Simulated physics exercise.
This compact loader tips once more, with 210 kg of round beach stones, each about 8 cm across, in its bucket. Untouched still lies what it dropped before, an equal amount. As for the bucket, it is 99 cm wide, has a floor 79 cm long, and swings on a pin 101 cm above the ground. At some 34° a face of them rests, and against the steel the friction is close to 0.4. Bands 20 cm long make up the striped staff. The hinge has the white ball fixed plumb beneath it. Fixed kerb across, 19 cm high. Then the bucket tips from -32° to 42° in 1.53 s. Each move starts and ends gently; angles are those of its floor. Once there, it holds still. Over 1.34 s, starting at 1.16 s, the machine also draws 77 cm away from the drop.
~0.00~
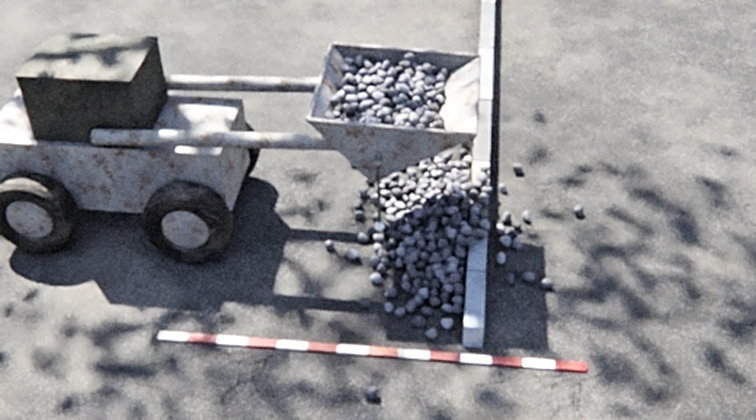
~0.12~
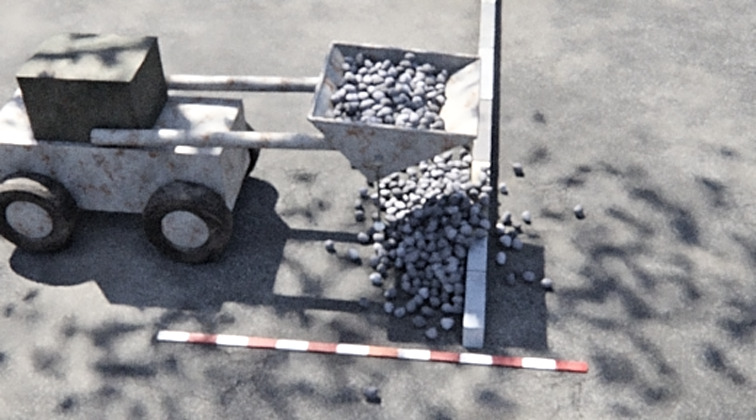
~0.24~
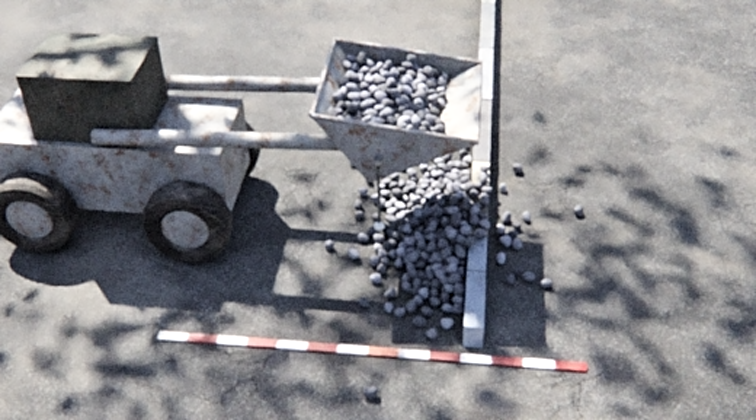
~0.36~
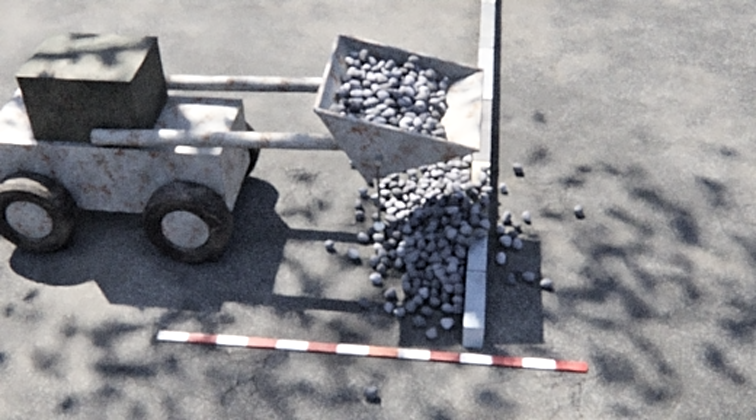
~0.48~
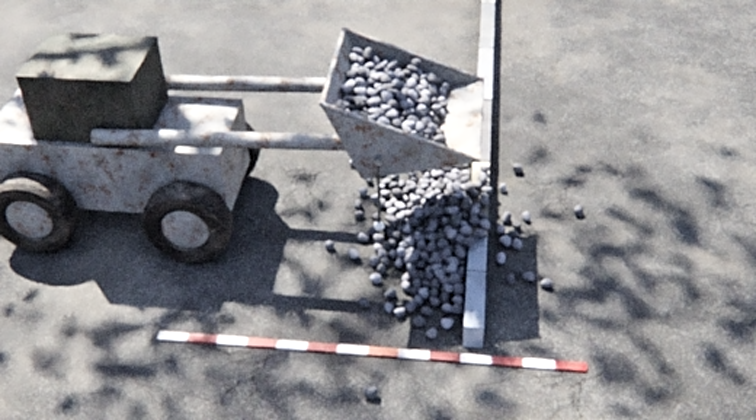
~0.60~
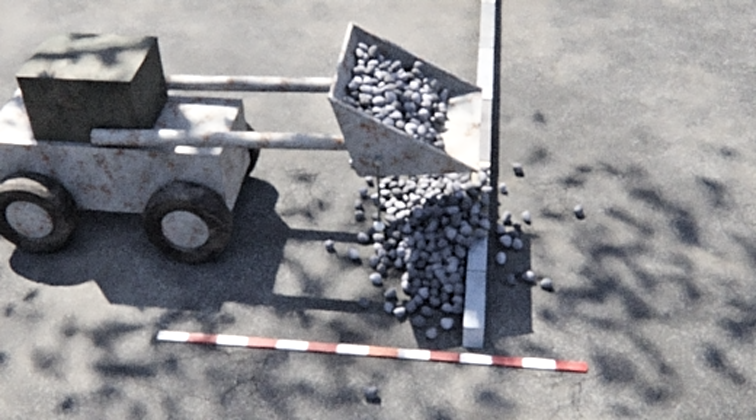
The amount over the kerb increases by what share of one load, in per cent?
By about 30 per cent of a load.
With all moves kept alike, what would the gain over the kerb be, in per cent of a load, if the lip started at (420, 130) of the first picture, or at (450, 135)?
I'd say close to 0 per cent for one and close to 10 per cent for the other, in that order.
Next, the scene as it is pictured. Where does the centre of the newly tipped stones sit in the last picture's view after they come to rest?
Roughly at (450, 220) in the last picture.
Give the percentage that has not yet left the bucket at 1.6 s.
It keeps some 10 percent of its load.
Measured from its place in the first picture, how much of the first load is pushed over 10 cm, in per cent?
I'd put it at about 15 per cent.
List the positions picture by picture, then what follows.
The bucket is at -32°, its lip at (477, 135); the top of the load is at (390, 73). The earlier load is highest near (471, 208), 24 cm above ground level, 96 % on this side of the kerb, 4 % over the kerb, in the first picture.
The bucket is at -31°, its lip at (477, 137); the top of the load is at (376, 75); the stones move at 0.1 m/s on average, in the second picture.
Lip at (479, 143), floor tilted -27°, highest stones at (373, 72); the stones move at 0.1 m/s on average, in the third picture.
The bucket is at -22°, its lip at (480, 150); the top of the load is at (353, 71); the stones move at 0.2 m/s on average, in the fourth picture.
The bucket is at -15°, its lip at (480, 161); the top of the load is at (357, 67); the stones move at 0.2 m/s on average, in the fifth picture.
The bucket is at -7°, its lip at (478, 172); the top of the load is at (363, 65); the stones move at 0.2 m/s on average, in the sixth picture.
After 1.1 s the floor is at 31°; in per cent of one load, 97 in the bucket, 99 on this side of the kerb, 4 over the kerb; the foremost stones are at (531, 236).
After 1.6 s the floor is at 42°; in per cent of one load, 12 in the bucket, 166 on this side of the kerb, 22 over the kerb; the foremost stones are at (549, 228).
After 3.0 s the floor is at 42°; in per cent of one load, 0 in the bucket, 166 on this side of the kerb, 34 over the kerb; the foremost stones are at (625, 231).
After 5.5 s the floor is at 42°; in per cent of one load, 0 in the bucket, 166 on this side of the kerb, 34 over the kerb; the foremost stones are at (625, 231). Net gain over the kerb, 30.
